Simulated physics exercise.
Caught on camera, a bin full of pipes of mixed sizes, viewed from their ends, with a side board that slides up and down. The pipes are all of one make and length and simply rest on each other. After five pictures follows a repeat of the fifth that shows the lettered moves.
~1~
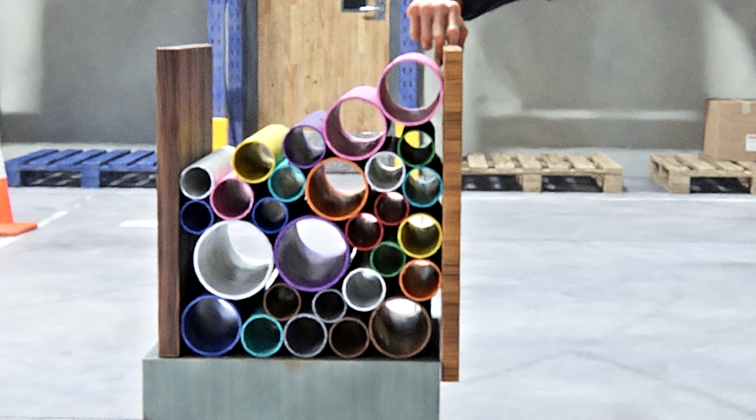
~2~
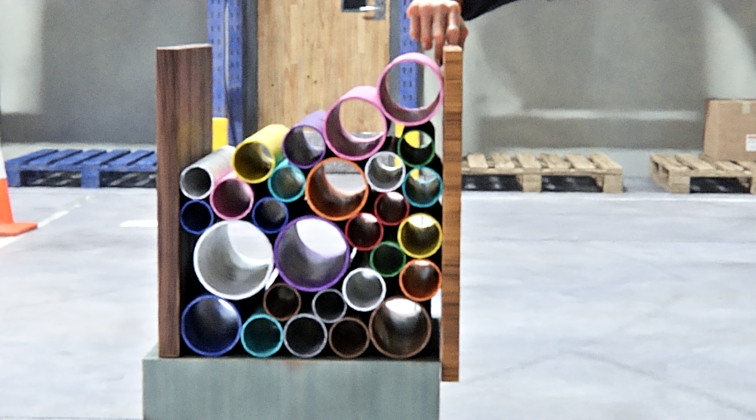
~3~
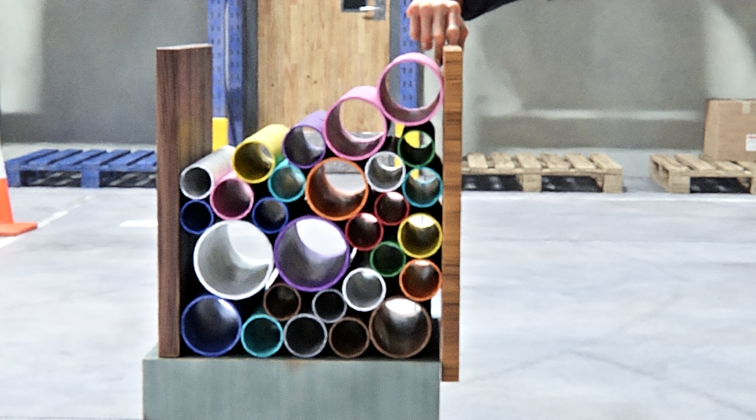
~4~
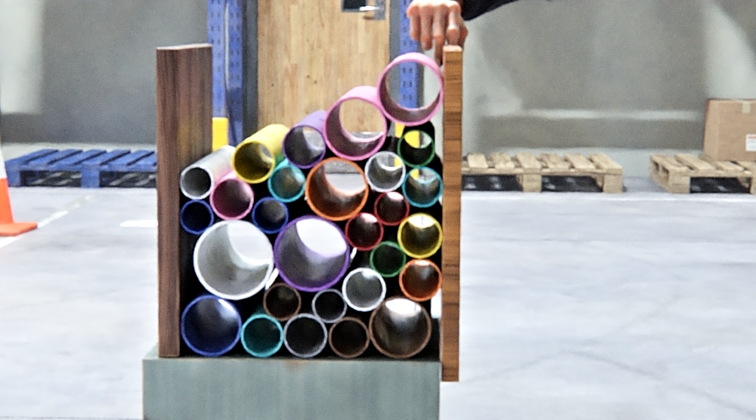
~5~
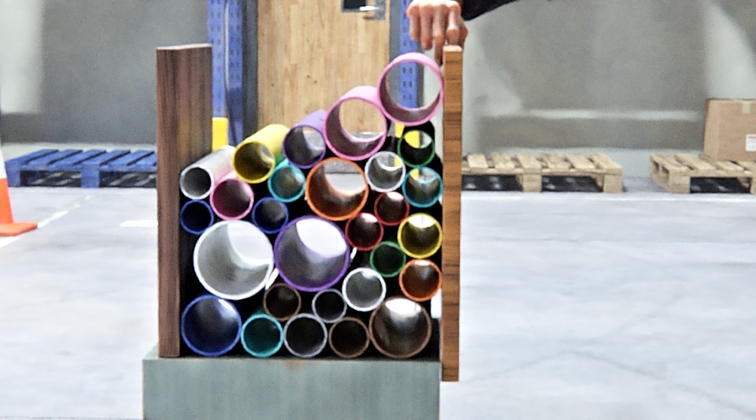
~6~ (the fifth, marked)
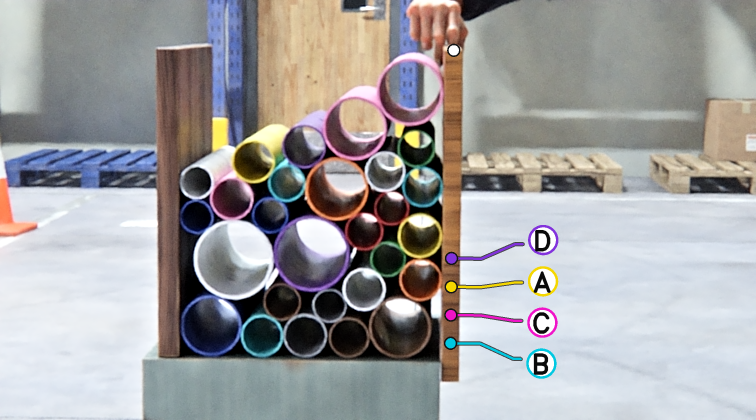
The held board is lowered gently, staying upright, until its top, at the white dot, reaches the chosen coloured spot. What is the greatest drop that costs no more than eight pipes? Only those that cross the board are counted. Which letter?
Slide it to A.
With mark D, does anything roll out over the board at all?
At D: Yes.
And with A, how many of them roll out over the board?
The count is seven.
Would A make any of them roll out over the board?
At A: Yes.
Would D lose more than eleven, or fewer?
It loses fewer than eleven.
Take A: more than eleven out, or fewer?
At A, fewer than eleven.
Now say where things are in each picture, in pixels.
The first picture shows a white pipe (234, 259); a yellow pipe (421, 236); a white pipe (385, 172).
The second picture shows a white pipe (385, 172); a yellow pipe (253, 161).
The third picture shows side board (451, 200); a blue pipe (212, 325).
The fourth picture shows a grey pipe (330, 306); a white pipe (234, 259).
The fifth picture shows a yellow pipe (421, 236); a white pipe (385, 172); a yellow pipe (253, 161).
On the copy, A at (451, 287); B at (451, 343); C at (451, 315); D at (452, 259); the white dot at (454, 50).
On A. First, top of the board (443, 148).
Then, top of the board (442, 256).
Finally, top of the board (442, 285), seven out over the board.
By contrast, B more than eight out over the board; C more than eight out over the board; D about five out over the board.
